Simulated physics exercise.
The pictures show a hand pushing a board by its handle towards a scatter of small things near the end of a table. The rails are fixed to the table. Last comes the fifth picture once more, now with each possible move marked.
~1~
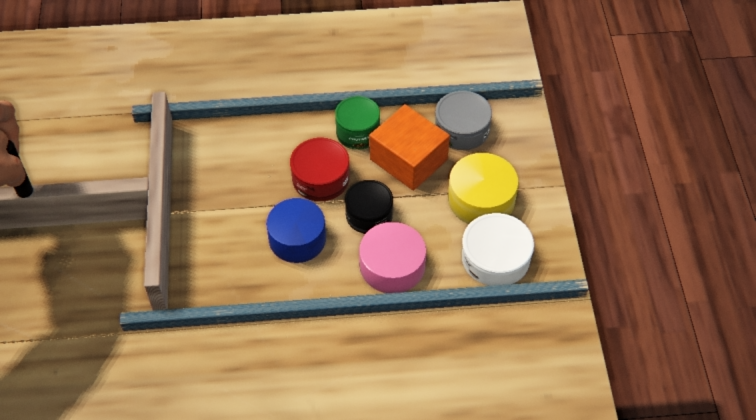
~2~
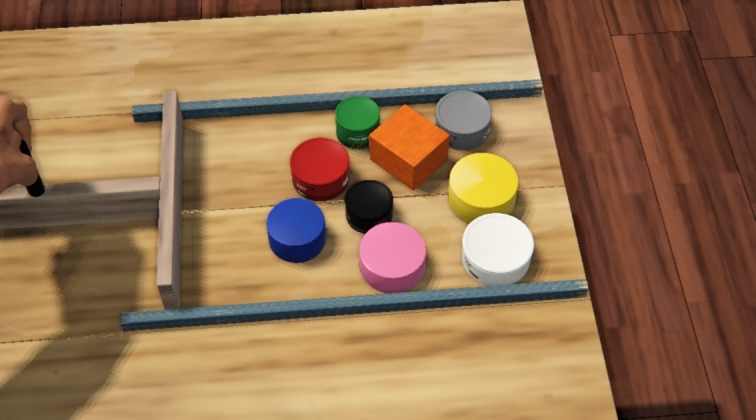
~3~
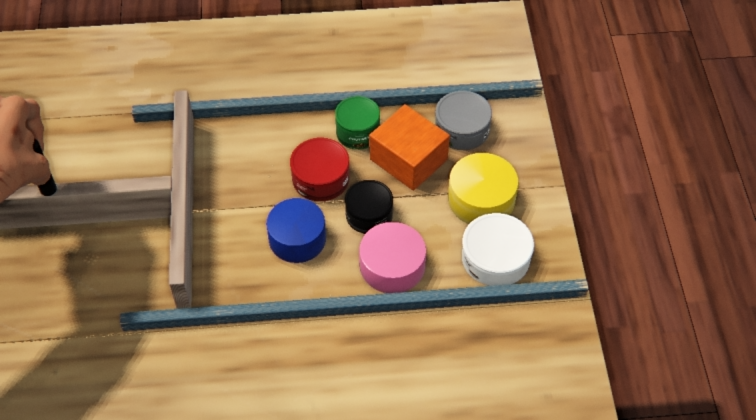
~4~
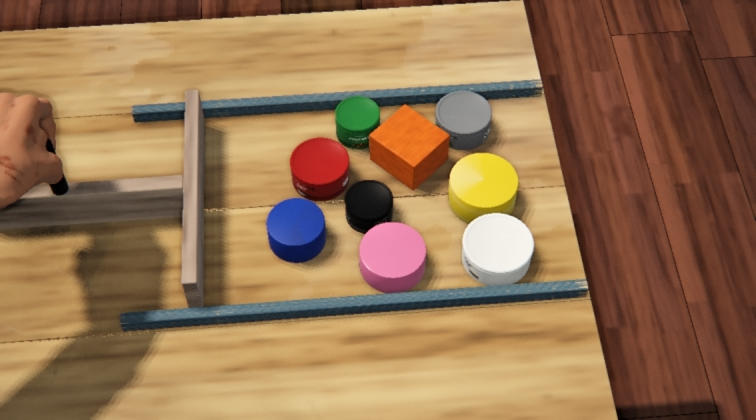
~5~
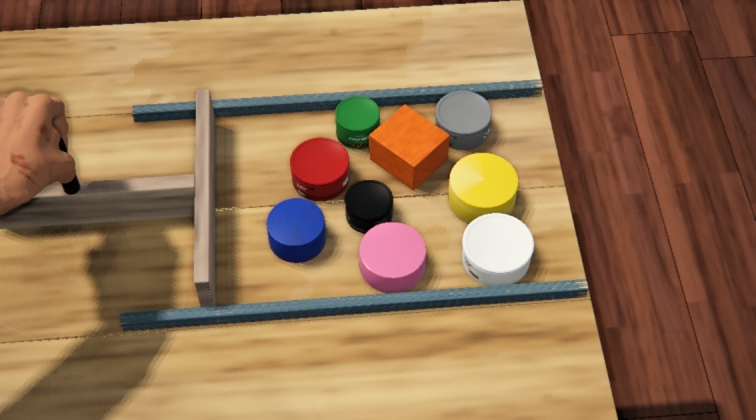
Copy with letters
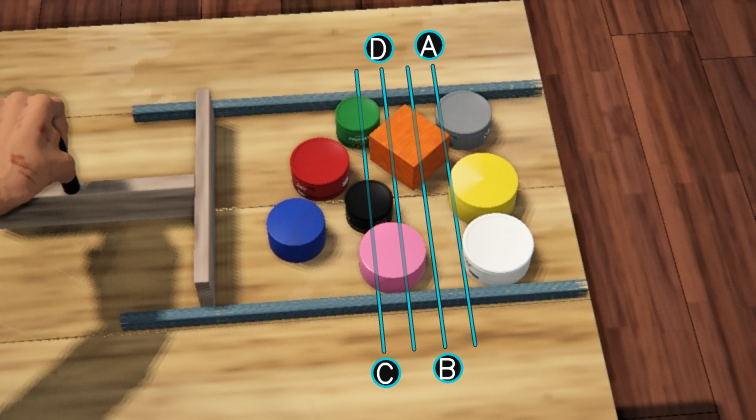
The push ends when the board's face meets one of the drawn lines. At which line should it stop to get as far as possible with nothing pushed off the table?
It can go as far as B.
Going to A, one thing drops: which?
The yellow tin.
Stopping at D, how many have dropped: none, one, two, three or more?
The count is none.
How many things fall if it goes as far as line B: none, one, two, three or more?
In all, none.
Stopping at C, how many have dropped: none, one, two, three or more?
The count is none.
On the marked copy, A at (452, 193); B at (425, 195); C at (369, 199); D at (396, 197).
Taking B. A third of the way, board (283, 174); blue tin (323, 229); white jar (497, 250).
Two thirds of the way, board (364, 169); yellow tin (500, 193); grey jar (485, 112).
When it is over, board (419, 165); yellow tin (565, 200); white jar (536, 253); nothing has fallen.
As for the rest, A drops the yellow tin; C is safe but short; D is safe but short.
